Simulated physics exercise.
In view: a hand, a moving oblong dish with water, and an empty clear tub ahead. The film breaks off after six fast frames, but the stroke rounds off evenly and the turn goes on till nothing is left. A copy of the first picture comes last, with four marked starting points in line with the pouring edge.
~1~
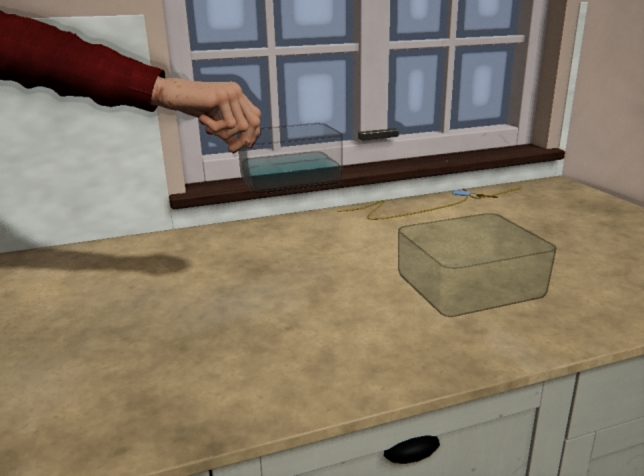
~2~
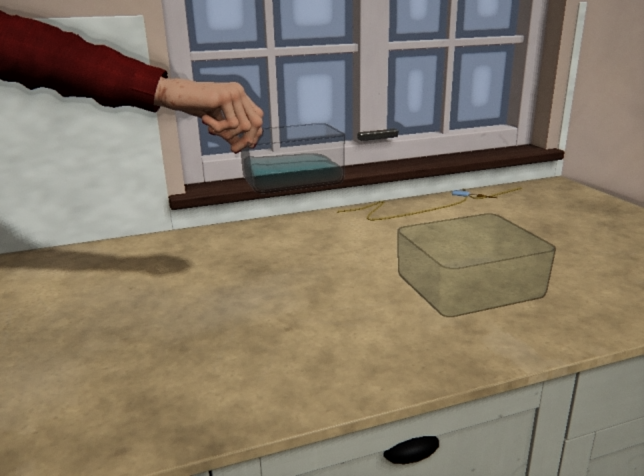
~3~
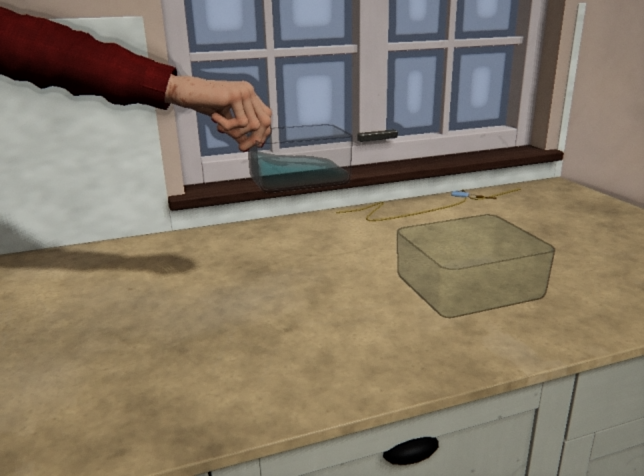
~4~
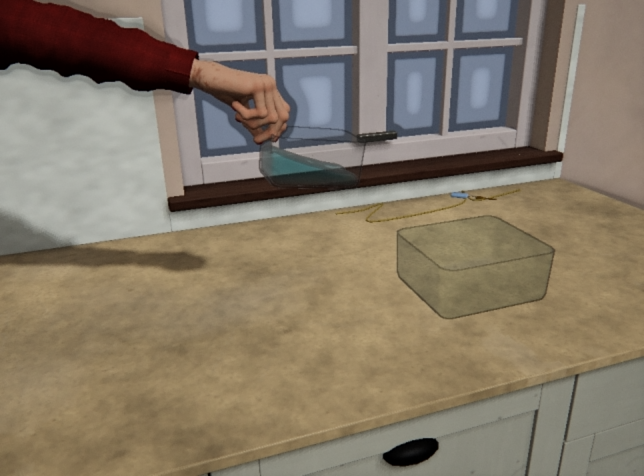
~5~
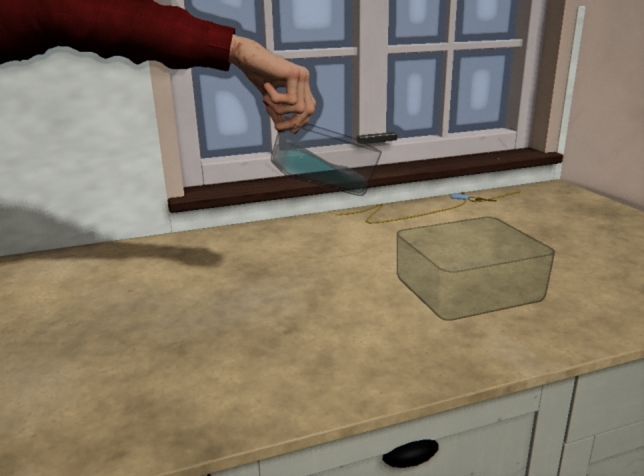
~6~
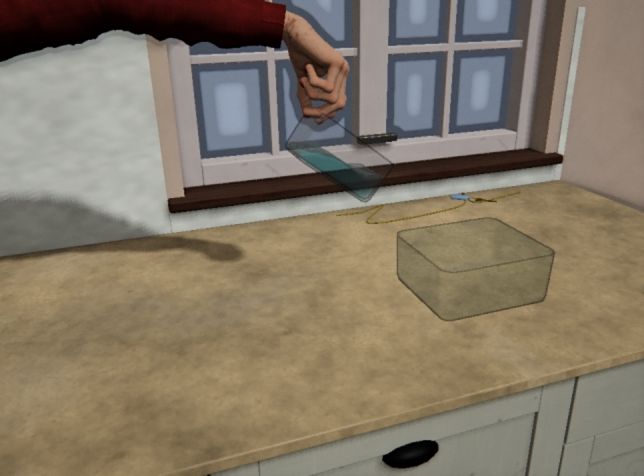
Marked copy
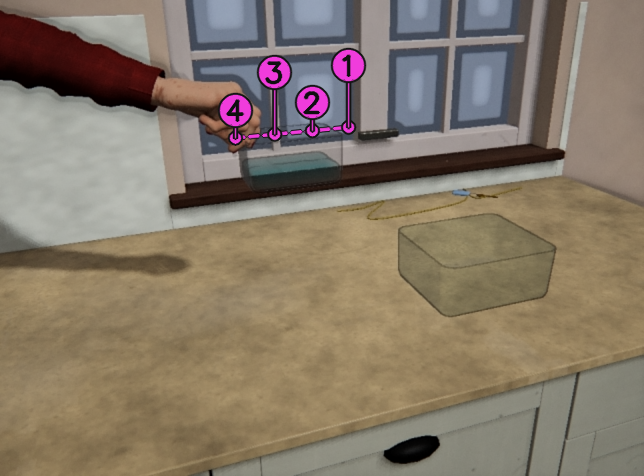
A hand in a dark red sleeve, reaching in from the left, carries a clear oblong dish of blue-green water rightward in front of a white-framed window with a dark sill. Seen from slightly above by a still camera, the mottled tan kitchen counter holds an empty clear tub at right, above pale drawers with a black handle. The dish, nearly level at first, tilts steadily down to the right, its water slanting inside.
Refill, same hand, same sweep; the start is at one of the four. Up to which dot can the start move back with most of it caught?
The answer is spot 2.
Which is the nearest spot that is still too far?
It is 3.
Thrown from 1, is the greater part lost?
No, that is safe.
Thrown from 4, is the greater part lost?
Yes.
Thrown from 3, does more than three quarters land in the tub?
No, it does not.
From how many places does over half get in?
Two of them.
On the marked copy, 1 at (348, 127); 2 at (312, 130); 3 at (274, 134); 4 at (235, 138).
Choosing 1, about 72 % lands in the tub, 12 % falls short and 16 % goes beside or beyond.
Choosing 2, about 71 % lands in the tub, 20 % falls short and 9 % goes beside or beyond.
Choosing 3, about 25 % lands in the tub, 71 % falls short and 4 % goes beside or beyond.
Choosing 4, about 0 % lands in the tub, 98 % falls short.
